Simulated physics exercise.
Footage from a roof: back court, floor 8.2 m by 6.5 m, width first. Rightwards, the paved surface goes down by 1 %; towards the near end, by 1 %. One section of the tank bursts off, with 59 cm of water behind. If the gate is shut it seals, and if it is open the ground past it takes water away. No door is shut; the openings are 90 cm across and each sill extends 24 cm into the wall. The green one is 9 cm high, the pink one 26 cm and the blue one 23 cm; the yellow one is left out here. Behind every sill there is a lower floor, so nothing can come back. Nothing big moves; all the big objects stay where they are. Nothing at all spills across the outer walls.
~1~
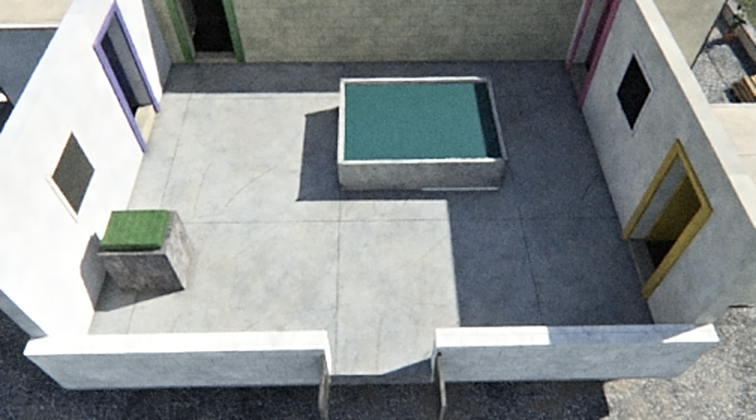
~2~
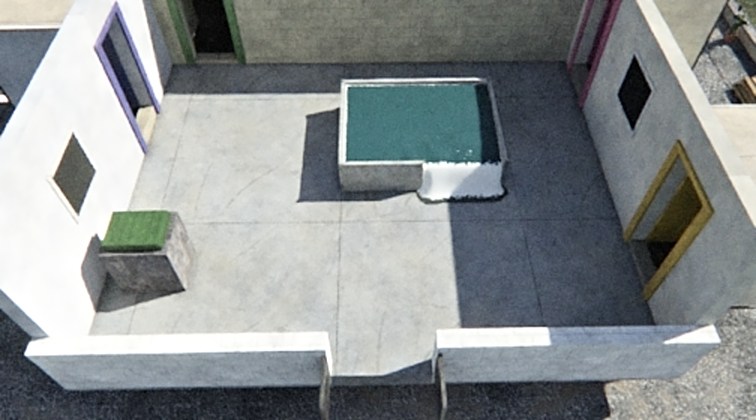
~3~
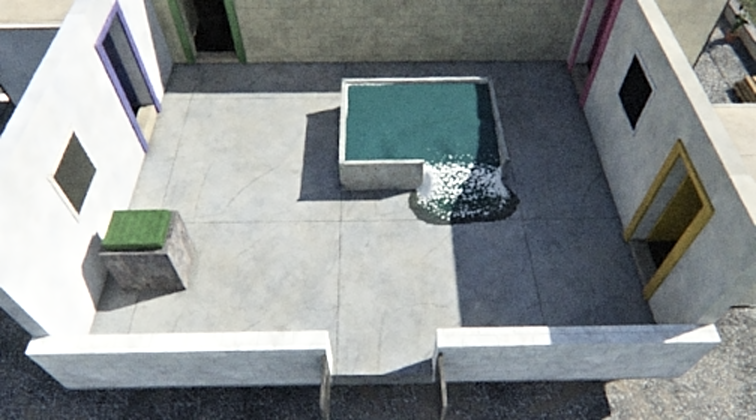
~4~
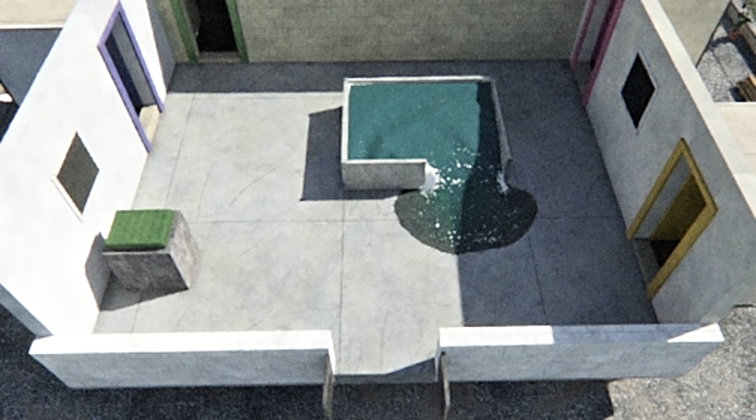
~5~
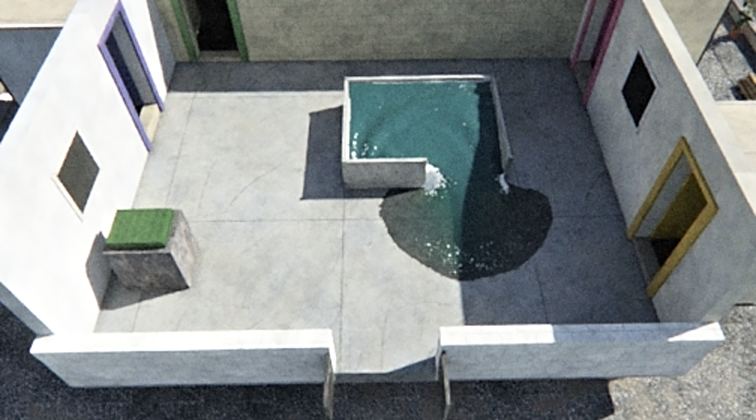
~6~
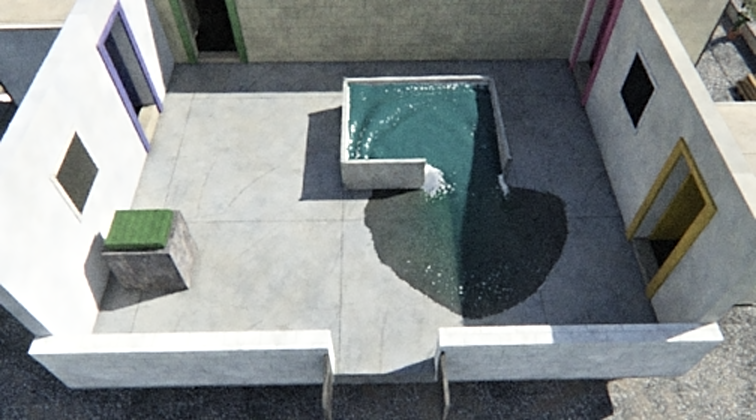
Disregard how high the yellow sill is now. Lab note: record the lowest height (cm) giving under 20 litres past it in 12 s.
Lowest height: 17 cm.
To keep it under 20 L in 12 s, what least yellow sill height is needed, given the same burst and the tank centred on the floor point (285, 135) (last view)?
Roughly 7.5 centimetres.
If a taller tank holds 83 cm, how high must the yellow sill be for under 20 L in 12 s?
About 25 cm.
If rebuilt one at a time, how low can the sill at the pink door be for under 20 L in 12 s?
Pink: Roughly 8.5 cm.
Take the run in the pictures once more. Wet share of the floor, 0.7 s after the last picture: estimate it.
Roughly 20 percent.
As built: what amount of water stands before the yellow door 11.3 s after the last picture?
It stands about 10.0 centimetres deep.
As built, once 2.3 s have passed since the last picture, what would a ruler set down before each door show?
Green door 0 cm, pink door 0 cm, blue door 0 cm, yellow door 22 cm.
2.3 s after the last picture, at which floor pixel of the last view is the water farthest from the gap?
The tip of the flood lies near (239, 359).
Then, 0.7 s after the last picture water covers 20 % of the floor, deepest (36 cm) near (483, 194); it has not reached the yellow door.
Then, 2.3 s after the last picture water covers 25 % of the floor, deepest (35 cm) near (663, 352); 22 cm at the yellow door, 20 litres in over its 10 cm sill.
Then, 11.3 s after the last picture water covers 85 % of the floor, deepest (11 cm) near (637, 352); 10 cm at the yellow door, 126 litres in over its 10 cm sill.
At the yellow door as built, the water peaked near 22 cm, 2.3 s after the last picture.
With a sill of 15.5 cm, 27 litres would have come in within the 12 s; with 21 cm, 5 litres. So under 20 litres takes about 17 cm.
